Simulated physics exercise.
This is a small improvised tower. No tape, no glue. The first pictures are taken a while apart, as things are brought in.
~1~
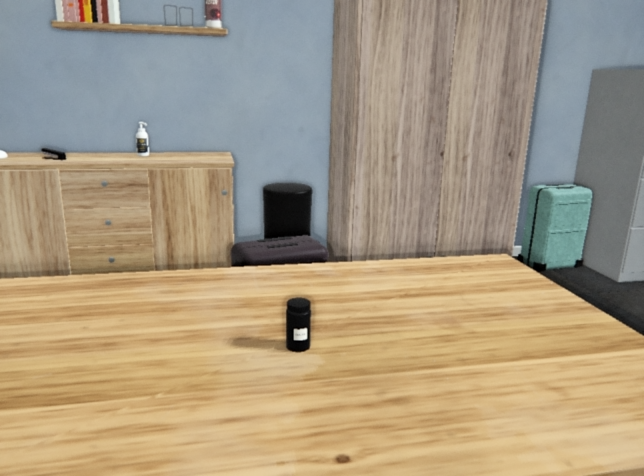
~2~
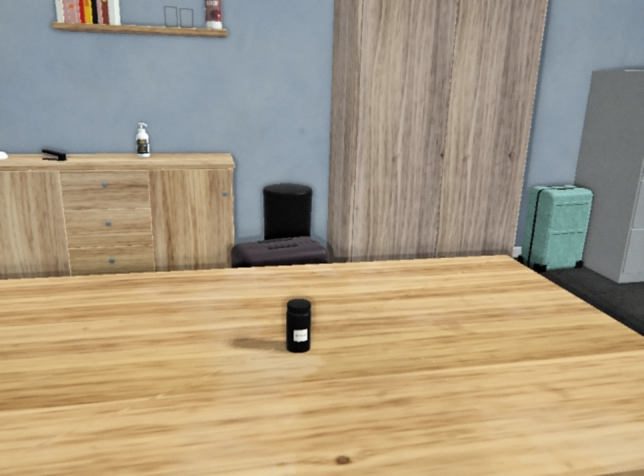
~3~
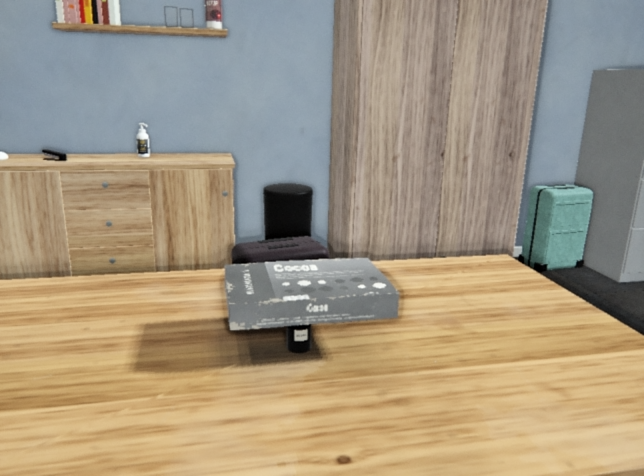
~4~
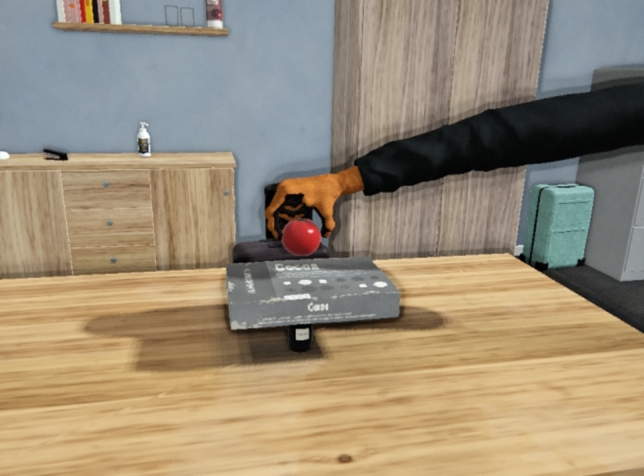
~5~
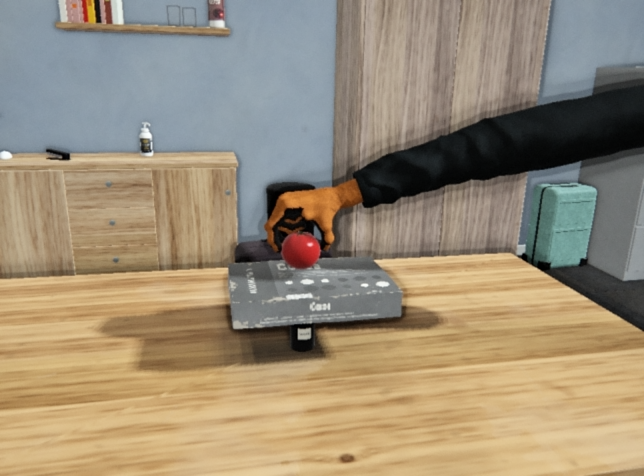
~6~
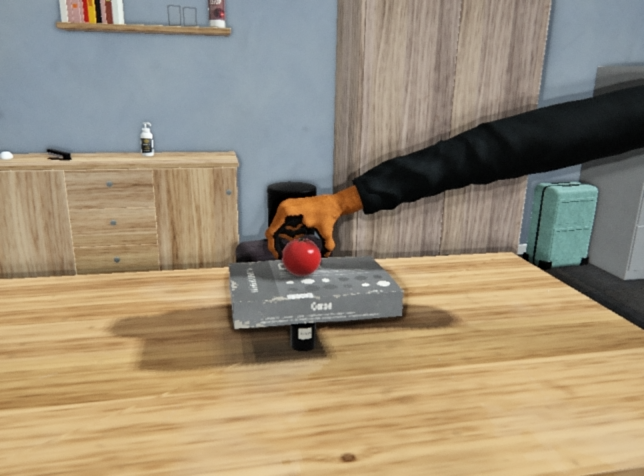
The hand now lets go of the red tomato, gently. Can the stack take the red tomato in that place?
It keeps its balance.
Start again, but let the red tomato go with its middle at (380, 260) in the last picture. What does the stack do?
Then it comes apart.
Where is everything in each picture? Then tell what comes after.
In the first frame, the last thing is not in view yet.
In the second frame, the last thing is not in view yet.
In the third frame, the last thing is not in view yet; grey packet (307, 290).
The fourth frame shows on its way; red tomato (301, 237); grey packet (308, 289).
The fifth frame shows on its way; red tomato (301, 250); grey packet (310, 289).
The sixth frame shows in place under the hand; red tomato (301, 257); grey packet (311, 288).
Then, 0.20 s past the last view, nothing moves.
Then, 0.40 s past the last view, red tomato resting near (301, 257).
Finally, all 3 still in place. Final places as the last picture's camera would see them, red tomato near (301, 257). The stack holds.
